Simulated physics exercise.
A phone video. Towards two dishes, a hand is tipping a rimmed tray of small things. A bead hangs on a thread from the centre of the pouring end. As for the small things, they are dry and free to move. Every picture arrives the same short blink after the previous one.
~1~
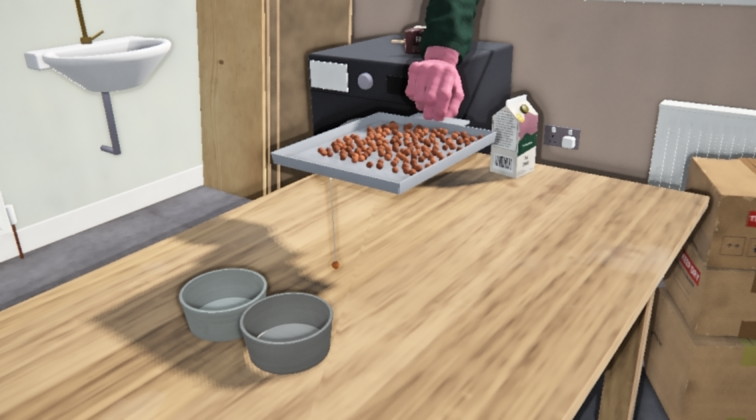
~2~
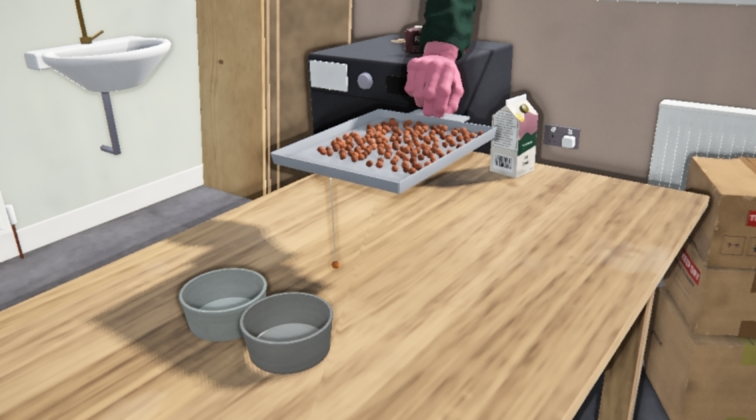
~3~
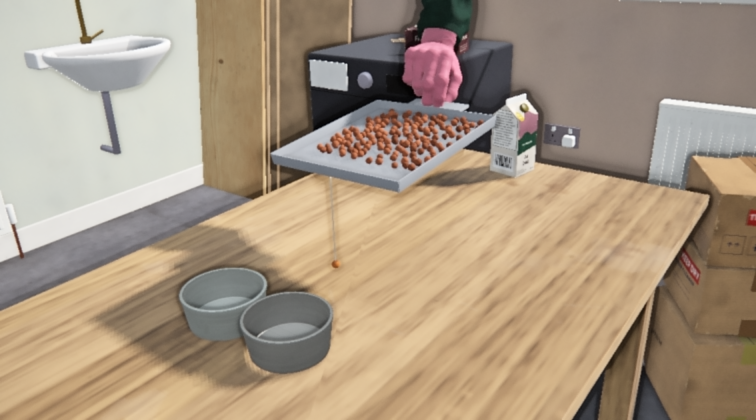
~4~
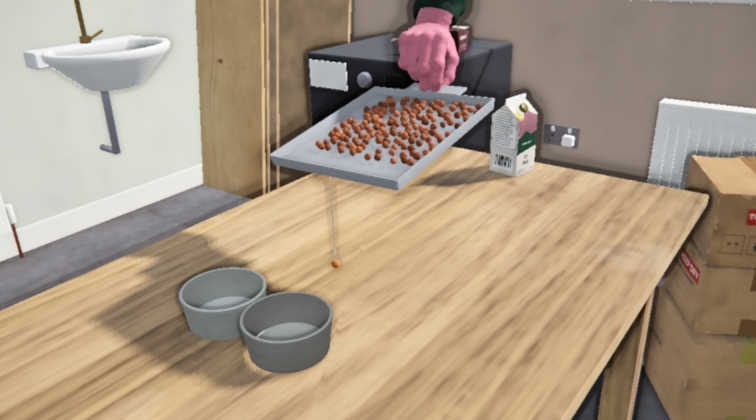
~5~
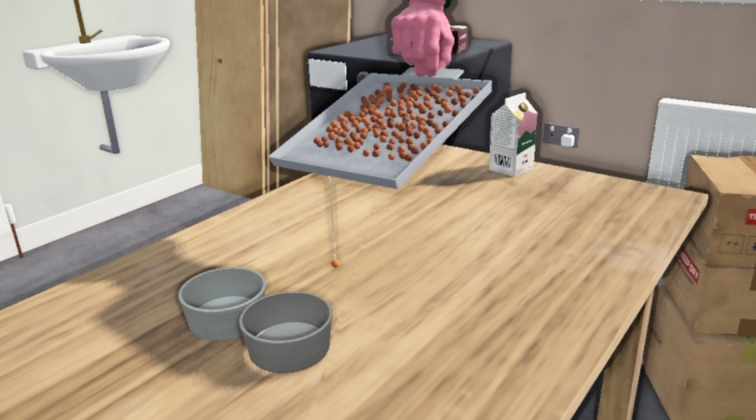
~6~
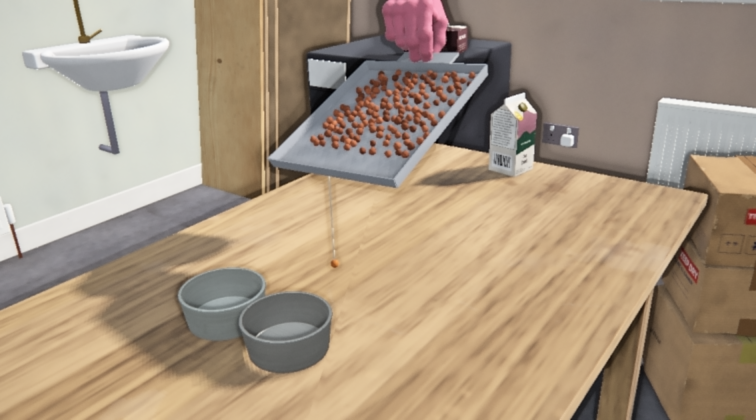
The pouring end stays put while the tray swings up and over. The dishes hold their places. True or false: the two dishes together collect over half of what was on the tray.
False, they collect less than half.
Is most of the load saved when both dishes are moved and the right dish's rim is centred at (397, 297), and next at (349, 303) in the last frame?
Together the dishes get less than a half first, then beyond half.
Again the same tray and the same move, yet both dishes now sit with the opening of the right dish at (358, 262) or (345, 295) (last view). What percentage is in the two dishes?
First try: Roughly 0 per cent; second try: Roughly 80 per cent.
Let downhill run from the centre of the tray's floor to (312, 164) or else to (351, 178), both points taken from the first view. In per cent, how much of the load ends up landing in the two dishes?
Near 10 % and, after that, 20 %.
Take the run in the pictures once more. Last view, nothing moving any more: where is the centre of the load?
Centre at rest, last view: Approx. (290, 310).
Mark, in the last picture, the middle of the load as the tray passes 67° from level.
The middle of the load sits near (317, 158).
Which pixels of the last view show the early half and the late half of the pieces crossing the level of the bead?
(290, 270) for the early half, (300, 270) for the late half.
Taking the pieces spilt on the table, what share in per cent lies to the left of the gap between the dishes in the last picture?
Around 10 per cent, I reckon.
Soon, tray tipped steeply; most on the tray; a small part in the air.
A while on, tray tipped past a quarter turn; about two thirds on the tray; a small part in the right dish; a small part in the left dish; about a quarter outside both; a stray few in the air.
Towards the end, tray tipped past a quarter turn; about a quarter in the right dish; a small part in the left dish; about two thirds outside both.
Finally, tray tipped past a quarter turn; about a quarter in the right dish; a small part in the left dish; about two thirds outside both.
